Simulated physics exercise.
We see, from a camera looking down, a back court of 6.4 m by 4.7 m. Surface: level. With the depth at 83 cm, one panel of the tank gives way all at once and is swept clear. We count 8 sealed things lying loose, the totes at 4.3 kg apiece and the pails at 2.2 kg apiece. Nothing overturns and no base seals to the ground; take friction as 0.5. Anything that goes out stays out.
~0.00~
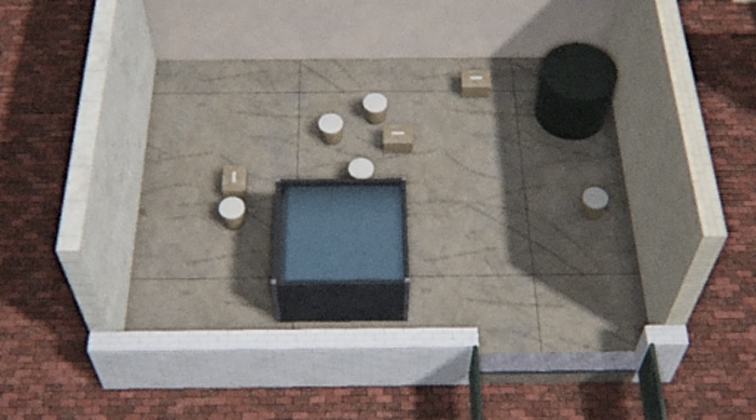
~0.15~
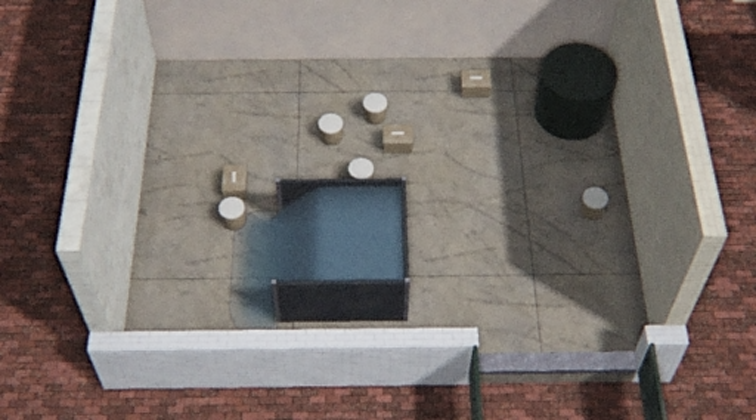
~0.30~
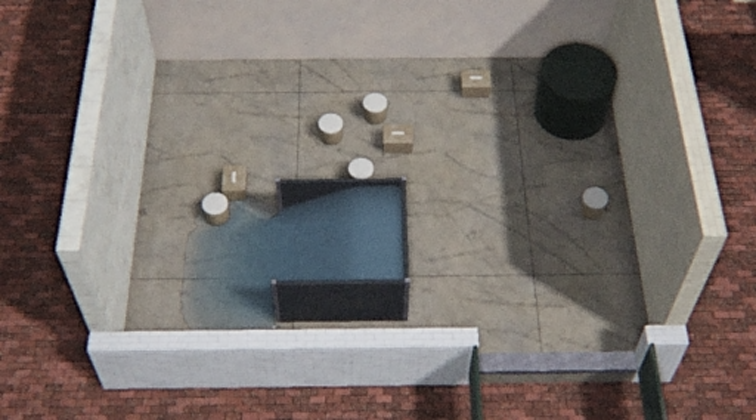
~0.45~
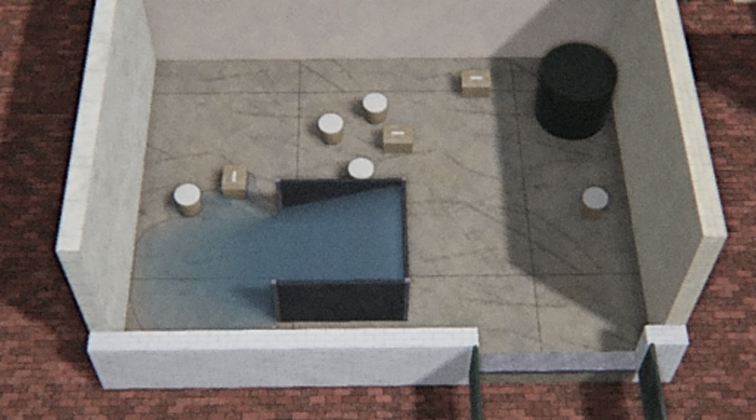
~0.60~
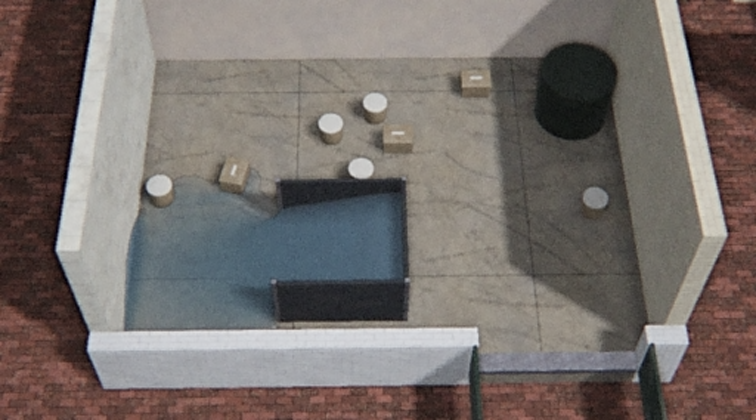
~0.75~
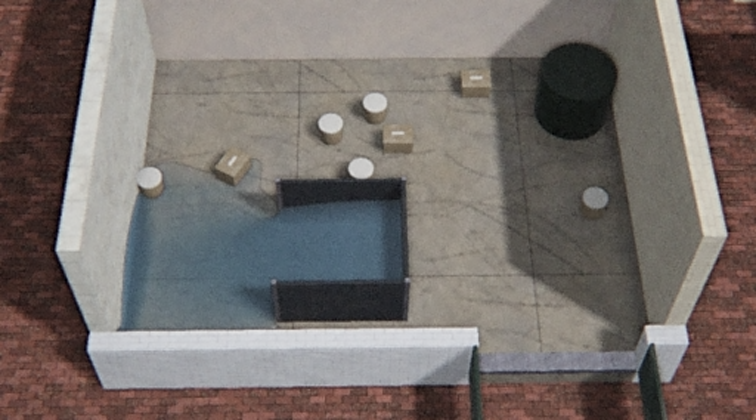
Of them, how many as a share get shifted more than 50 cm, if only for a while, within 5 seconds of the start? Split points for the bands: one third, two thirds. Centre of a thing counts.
A person watching would say a good number, a third to two thirds.
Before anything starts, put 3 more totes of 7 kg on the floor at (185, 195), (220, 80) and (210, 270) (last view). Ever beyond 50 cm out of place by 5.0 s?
In order: Beyond it, beyond it, beyond it.
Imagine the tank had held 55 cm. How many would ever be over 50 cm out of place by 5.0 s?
The count would be 3.
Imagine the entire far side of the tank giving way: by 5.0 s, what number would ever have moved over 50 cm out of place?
So the tally would be 8.
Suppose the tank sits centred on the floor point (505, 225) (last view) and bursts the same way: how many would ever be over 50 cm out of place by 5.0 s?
Result: 6 of them.
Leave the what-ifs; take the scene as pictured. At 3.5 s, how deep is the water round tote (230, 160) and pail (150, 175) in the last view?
Around 6 cm and 3 cm.
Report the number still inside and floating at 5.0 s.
Tally: 4 of them.
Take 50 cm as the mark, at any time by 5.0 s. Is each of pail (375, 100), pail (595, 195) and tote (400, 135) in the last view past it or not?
First exceeding it, second falling below it, third falling below it.
After 1.1 s 2 of 8 are over 50 cm from their spots; 1 afloat.
After 2.2 s 2 of 8 are over 50 cm from their spots; 1 afloat.
After 3.5 s 2 of 8 are over 50 cm from their spots; 1 afloat.
After 5.0 s 5 of 8 are over 50 cm from their spots, and 5 have been at some point; 4 afloat.
